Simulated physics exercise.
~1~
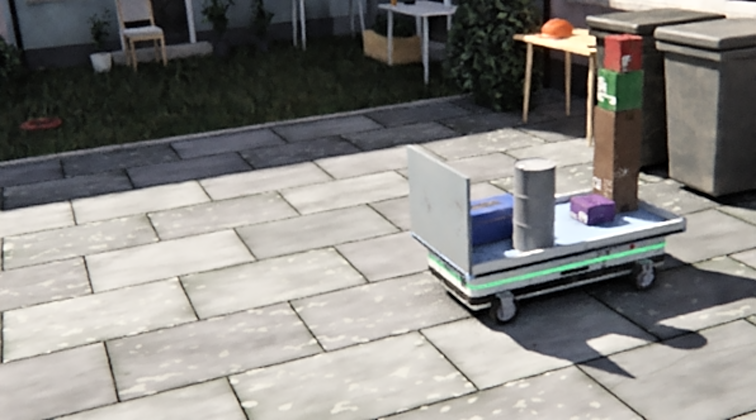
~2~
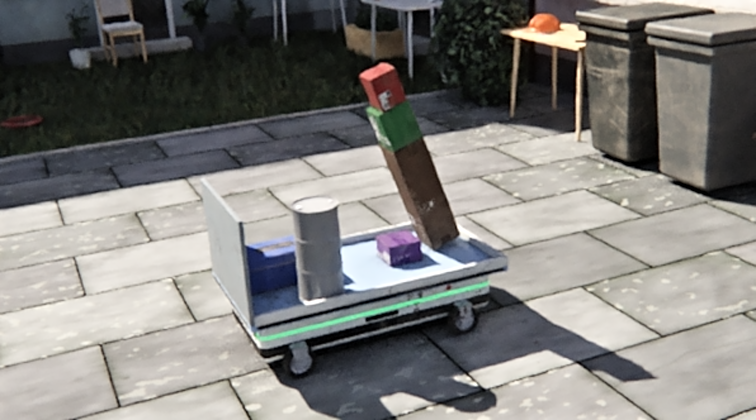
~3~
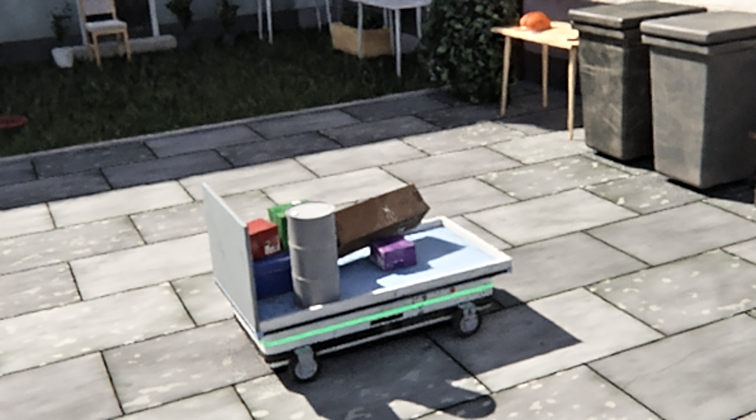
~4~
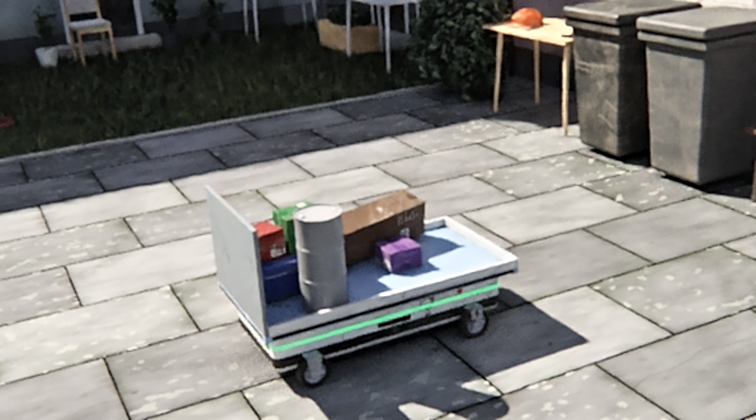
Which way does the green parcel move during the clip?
The green parcel moves to the left, first riding along with the cart and then falling that way as the stack topples.
